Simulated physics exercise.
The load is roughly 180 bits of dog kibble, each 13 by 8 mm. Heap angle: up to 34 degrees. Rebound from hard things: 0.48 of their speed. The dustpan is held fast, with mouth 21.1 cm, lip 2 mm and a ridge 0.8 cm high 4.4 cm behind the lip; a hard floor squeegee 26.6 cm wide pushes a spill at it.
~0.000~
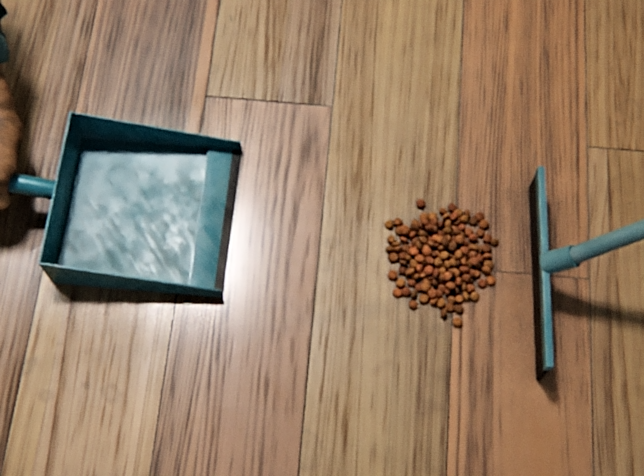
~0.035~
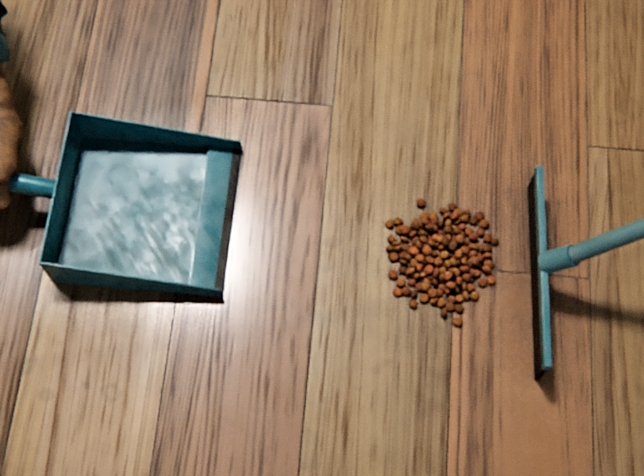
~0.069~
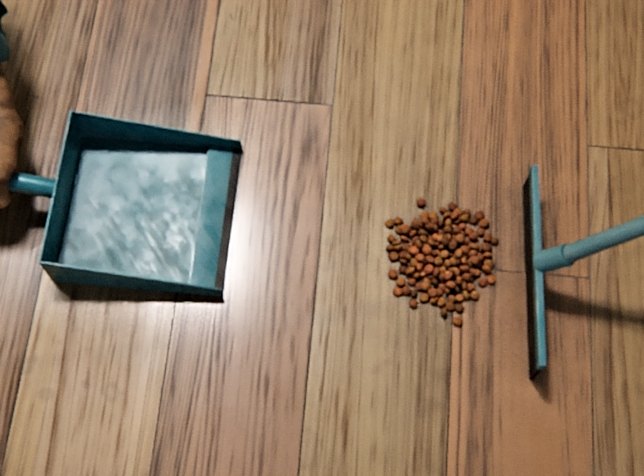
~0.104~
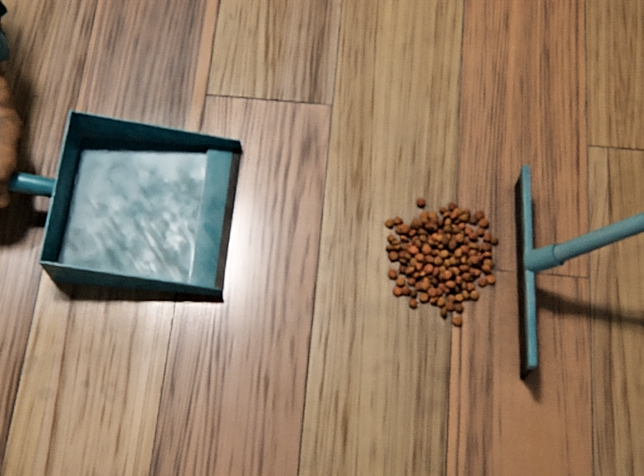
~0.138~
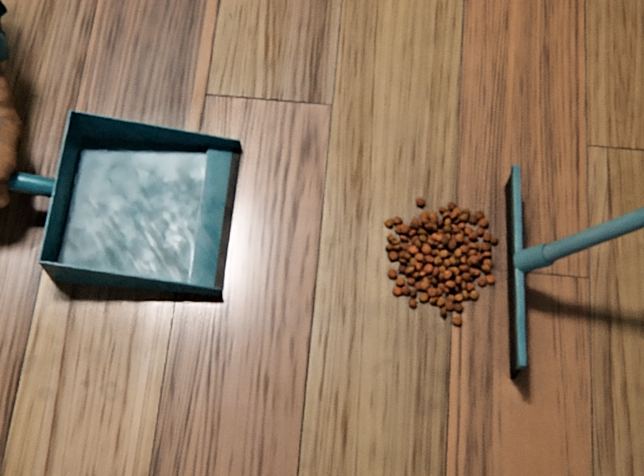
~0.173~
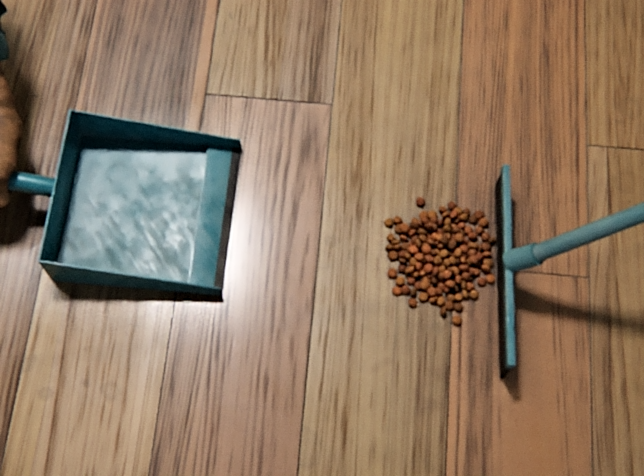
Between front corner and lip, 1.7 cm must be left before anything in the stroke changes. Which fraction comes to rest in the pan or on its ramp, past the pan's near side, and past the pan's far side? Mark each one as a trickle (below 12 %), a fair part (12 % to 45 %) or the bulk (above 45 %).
Pan: The bulk; near side: A fair part; far side: A trickle.
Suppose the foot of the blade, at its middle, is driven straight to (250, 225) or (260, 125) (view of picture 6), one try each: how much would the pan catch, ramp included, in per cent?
First try around 55 %, second try around 15 %.
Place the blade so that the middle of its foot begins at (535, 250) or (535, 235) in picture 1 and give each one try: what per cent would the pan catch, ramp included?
Close to 50 in a hundred, then close to 45 in a hundred.
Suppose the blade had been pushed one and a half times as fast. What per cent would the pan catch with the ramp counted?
It would be around 55 percent.
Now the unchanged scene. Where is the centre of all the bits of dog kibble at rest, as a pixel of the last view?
Somewhere around (221, 251) in the final frame.
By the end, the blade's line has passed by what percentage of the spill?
Roughly 5 in a hundred.
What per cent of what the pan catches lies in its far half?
I'd put it at around 20 per cent.
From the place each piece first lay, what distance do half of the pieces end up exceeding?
30 cm or thereabouts.
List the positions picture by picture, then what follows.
Blade from (548, 366) to (540, 173), moved 0.0 cm, 0 of the pieces shifted so far; middle of the pieces at (438, 254); pan at (135, 214), in the first frame.
Blade from (546, 366) to (538, 172), moved 0.2 cm, 0 of the pieces shifted so far; middle of the pieces at (438, 254), in the second frame.
Blade from (541, 365) to (533, 172), moved 0.9 cm, 0 of the pieces shifted so far; middle of the pieces at (438, 253), in the third frame.
Blade from (531, 365) to (525, 172), moved 2.0 cm, 0 of the pieces shifted so far; middle of the pieces at (438, 253), in the fourth frame.
Blade from (521, 365) to (515, 171), moved 3.2 cm, 0 of the pieces shifted so far; middle of the pieces at (438, 253), in the fifth frame.
Blade from (510, 364) to (505, 171), moved 4.5 cm, 0 of the pieces shifted so far; middle of the pieces at (437, 252); pan at (135, 211). Its pace works out near 0.36 m/s, heading 5 degrees towards the viewer's side, in the sixth frame.
After 0.61 s, middle of the blade 20 cm from the lip; 0 % over the lip, far side 0 %, near side 10 %.
After 0.90 s, middle of the blade 9 cm from the lip; 0 % over the lip, far side 0 %, near side 15 %.
Then, at 1.29 s, middle of the blade 2 cm from the lip; 50 % over the lip, far side 0 %, near side 20 %.
At rest (1.7 s), pan 50 %, near side 20 %, far side 0 %, in front of the lip or behind the blade 30 %.
